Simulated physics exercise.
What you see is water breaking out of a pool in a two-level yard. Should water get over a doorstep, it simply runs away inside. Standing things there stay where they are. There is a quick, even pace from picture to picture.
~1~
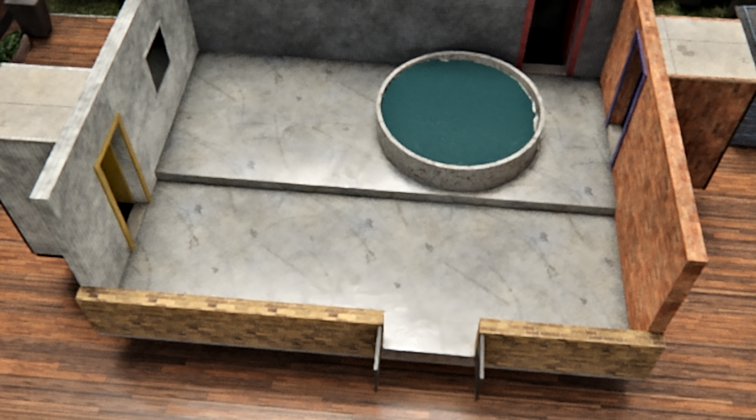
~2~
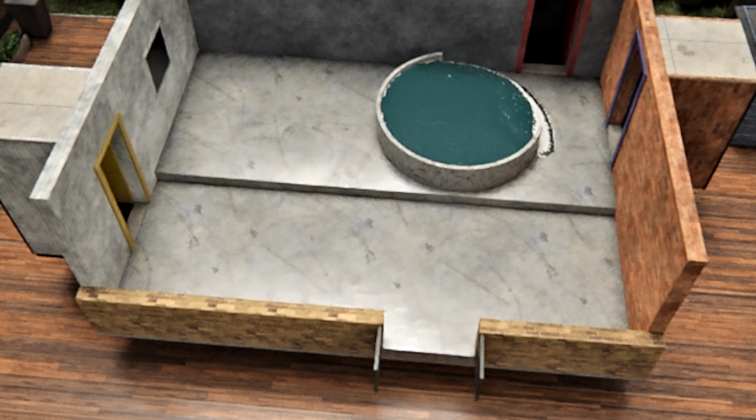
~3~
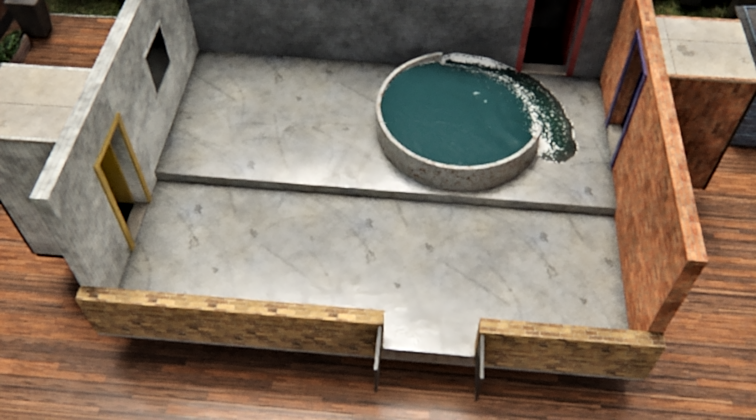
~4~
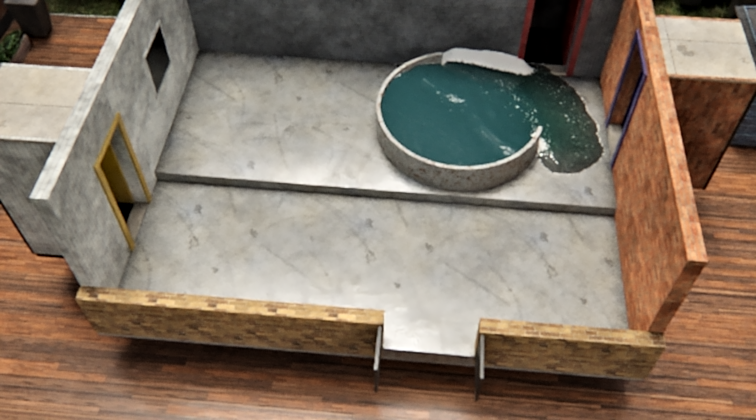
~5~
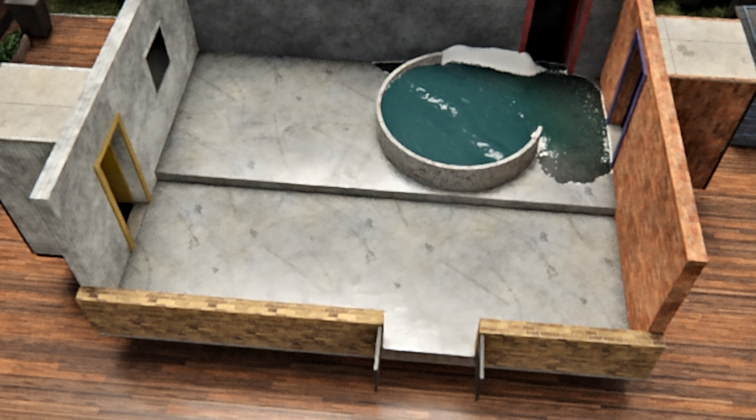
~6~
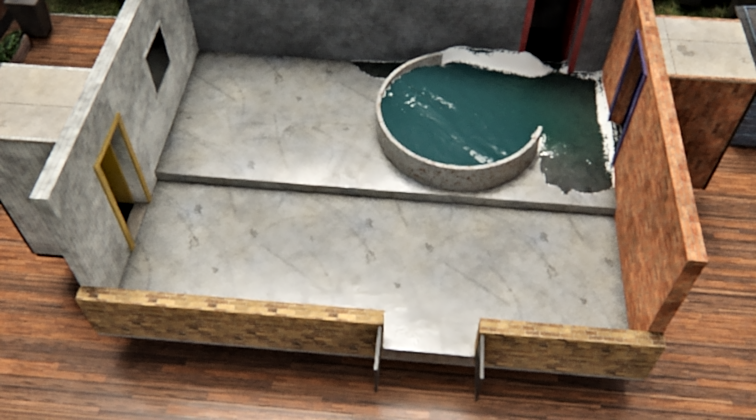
In a walled yard with two levels, water broke out through the far right side of a round pool, poured onto the upper floor and spread quickly to the orange wall and along the back.
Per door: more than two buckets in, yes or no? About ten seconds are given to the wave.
Blue door yes, yellow door no, red door yes.
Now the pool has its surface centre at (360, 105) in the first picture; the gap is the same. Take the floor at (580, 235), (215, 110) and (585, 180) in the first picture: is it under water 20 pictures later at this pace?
One after the other: Wet, flooded, flooded.
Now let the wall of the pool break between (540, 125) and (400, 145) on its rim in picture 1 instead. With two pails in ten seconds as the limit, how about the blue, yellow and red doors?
Here's how it goes: The blue door comes in low, the yellow door overshoots, the red door comes in low.
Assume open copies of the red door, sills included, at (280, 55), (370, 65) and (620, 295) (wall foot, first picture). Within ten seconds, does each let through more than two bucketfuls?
Taken in sequence, they go: Not exceeded, not exceeded, exceeded.
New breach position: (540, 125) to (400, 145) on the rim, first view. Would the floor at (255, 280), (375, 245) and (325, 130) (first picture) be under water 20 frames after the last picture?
Respectively: Drenched, drenched and parched.
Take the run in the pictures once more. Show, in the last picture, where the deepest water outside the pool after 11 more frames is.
Near (583, 98).
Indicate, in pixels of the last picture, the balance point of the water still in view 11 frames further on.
The water's middle lies around (501, 118).
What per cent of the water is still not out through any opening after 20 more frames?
Near 84 percent, give or take.
A moment on, water covers 15 % of the floor; the blue door over two buckets in, the yellow door not reached, the red door over two buckets in.
Next, water covers 25 % of the floor; the blue door over two buckets in, the yellow door not reached, the red door far over two buckets in.
Then, water covers 45 % of the floor; the blue door far over two buckets in, the yellow door not reached, the red door far over two buckets in.
Later, water covers 55 % of the floor; the blue door far over two buckets in, the yellow door not reached, the red door far over two buckets in.
In the end, water covers 85 % of the floor; the blue door far over two buckets in, the yellow door wet at the sill, nothing in, the red door far over two buckets in.
